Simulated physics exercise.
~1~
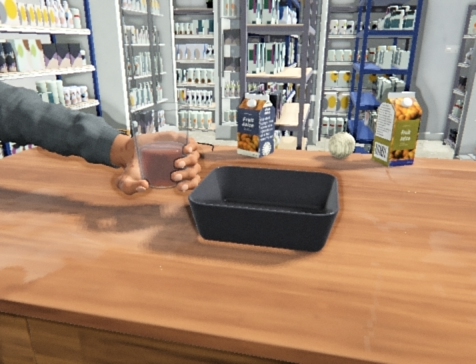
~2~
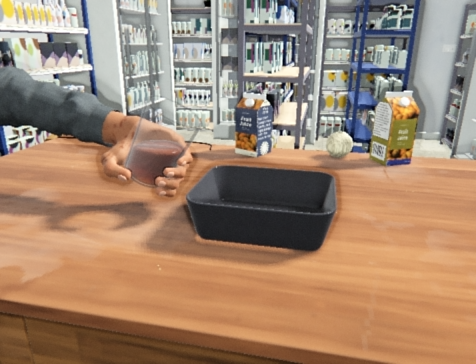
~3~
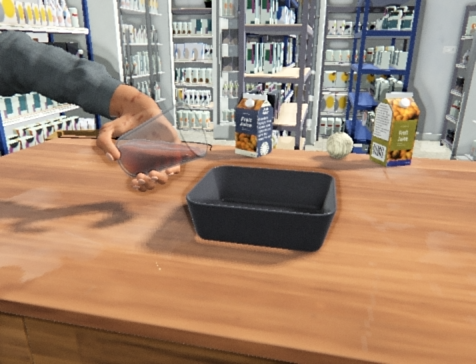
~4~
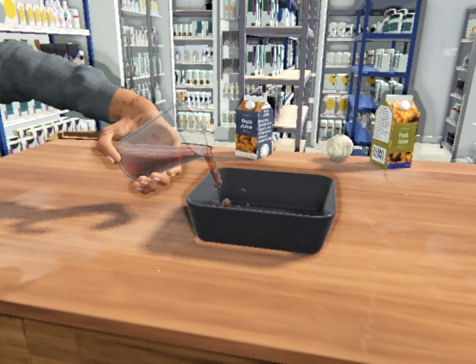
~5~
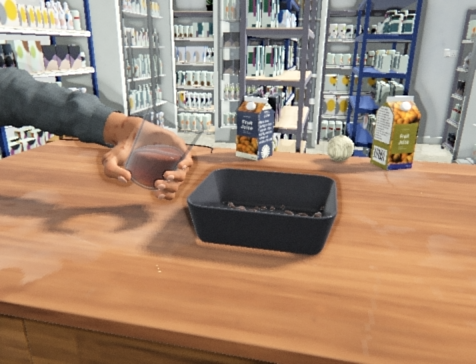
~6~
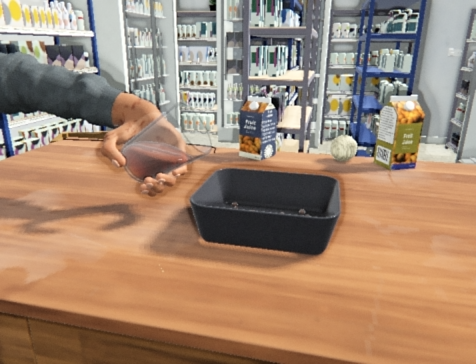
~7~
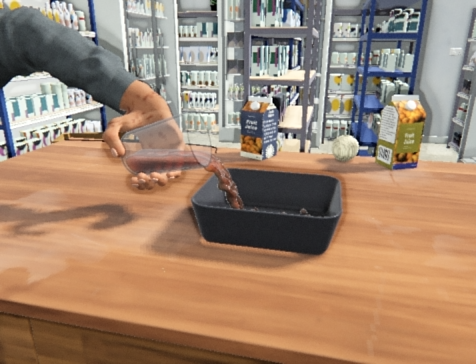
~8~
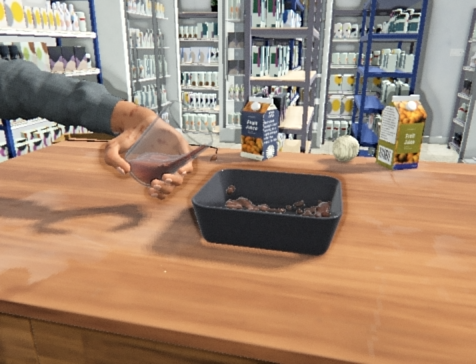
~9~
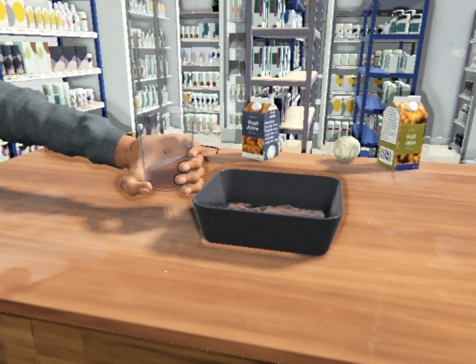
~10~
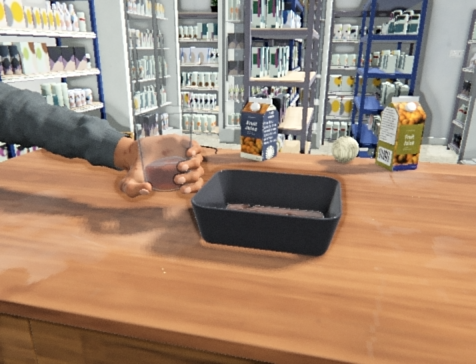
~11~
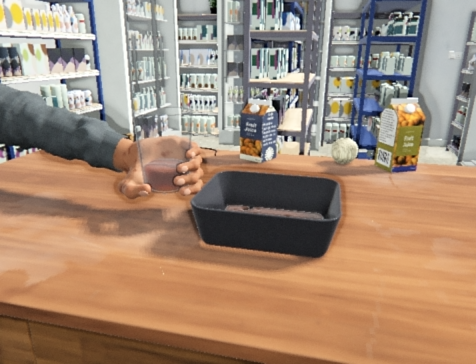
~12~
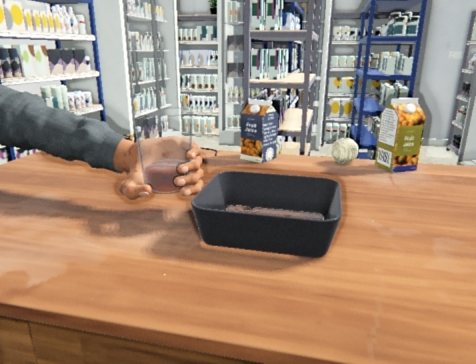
At first, a hand reaching in from the left holds a clear tumbler of reddish-brown tea beside an empty, dark oblong dish on a wooden counter, with two cartons and stocked shelves behind. The hand tips the tumbler rightward, and a thin stream of tea falls into the dish. It then eases the tumbler partway back, and the pouring stops. Next it tilts the tumbler again, further than before, sending a thicker stream into the dish. Finally the hand levels the tumbler and holds it still, while the shallow liquid in the dish settles.
